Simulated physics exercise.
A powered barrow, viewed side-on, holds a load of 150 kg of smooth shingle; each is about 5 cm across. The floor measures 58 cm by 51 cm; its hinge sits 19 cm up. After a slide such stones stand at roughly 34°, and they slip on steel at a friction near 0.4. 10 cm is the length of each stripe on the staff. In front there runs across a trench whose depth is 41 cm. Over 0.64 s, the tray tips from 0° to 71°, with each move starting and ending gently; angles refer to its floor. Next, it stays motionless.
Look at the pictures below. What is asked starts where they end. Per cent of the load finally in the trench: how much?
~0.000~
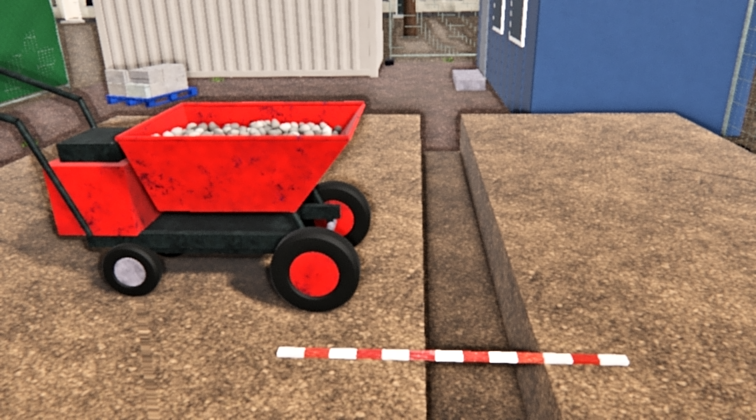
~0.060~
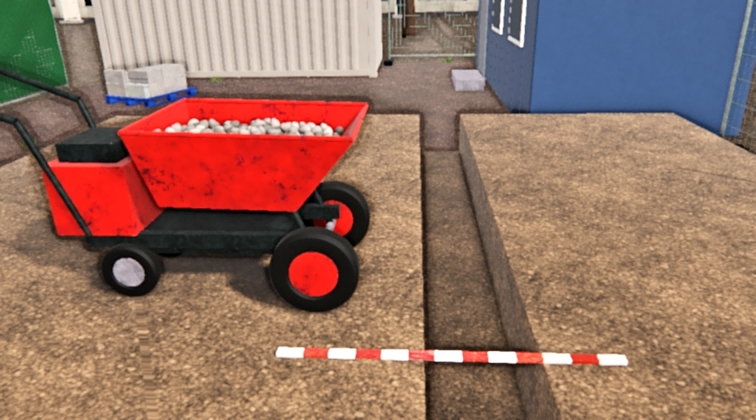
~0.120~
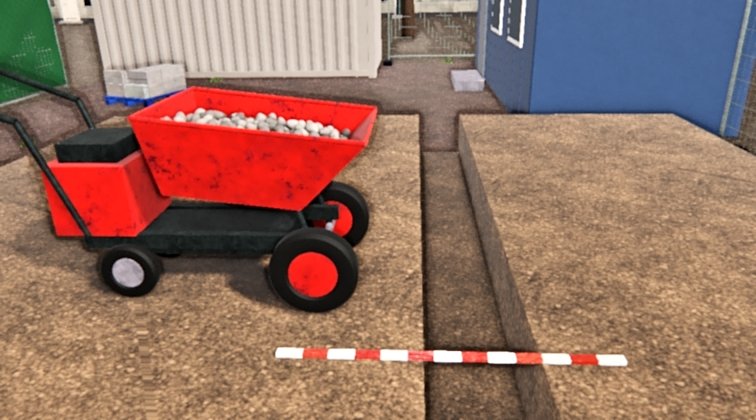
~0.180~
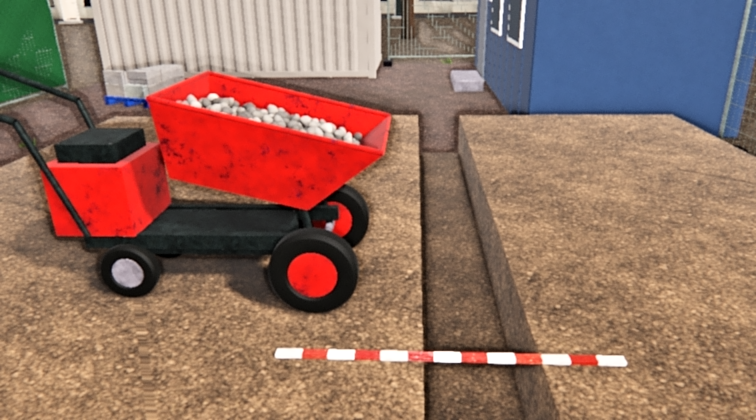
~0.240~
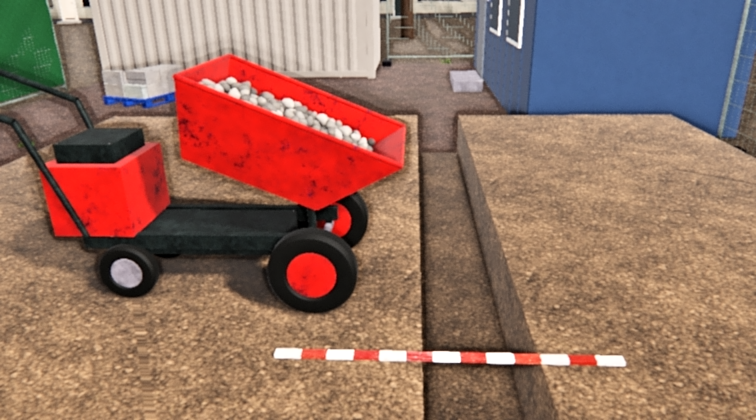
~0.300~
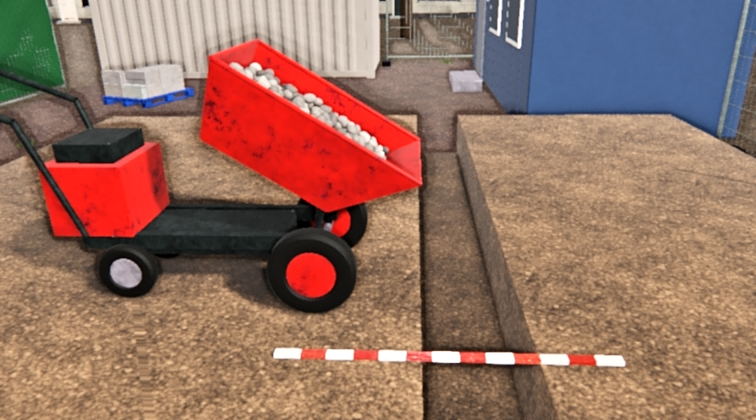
Approx. 51 %.
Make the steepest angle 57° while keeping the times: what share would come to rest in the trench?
In that case some 45 per cent.
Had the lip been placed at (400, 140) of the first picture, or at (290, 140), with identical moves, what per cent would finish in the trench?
Near 15 then near 95 percent.
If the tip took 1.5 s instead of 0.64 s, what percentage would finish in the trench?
Close to 75 percent, then.
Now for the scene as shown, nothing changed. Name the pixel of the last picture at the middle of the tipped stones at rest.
Look at roughly (505, 325).
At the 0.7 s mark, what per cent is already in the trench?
By that moment, roughly 25 per cent of the load.
After 0.5 s the floor is at 60°; 100 % in the tray; the foremost stones are at (437, 213).
After 0.7 s the floor is at 71°; 70 % in the tray, 25 % in the trench, 6 % past the trench; the foremost stones are at (544, 296).
After 1.1 s the floor is at 71°; 13 % in the tray, 39 % in the trench, 48 % past the trench; the foremost stones are at (742, 287).
After 3.0 s the floor is at 71°; 0 % in the tray, 51 % in the trench, 49 % past the trench; the foremost stones are past the picture's edge.
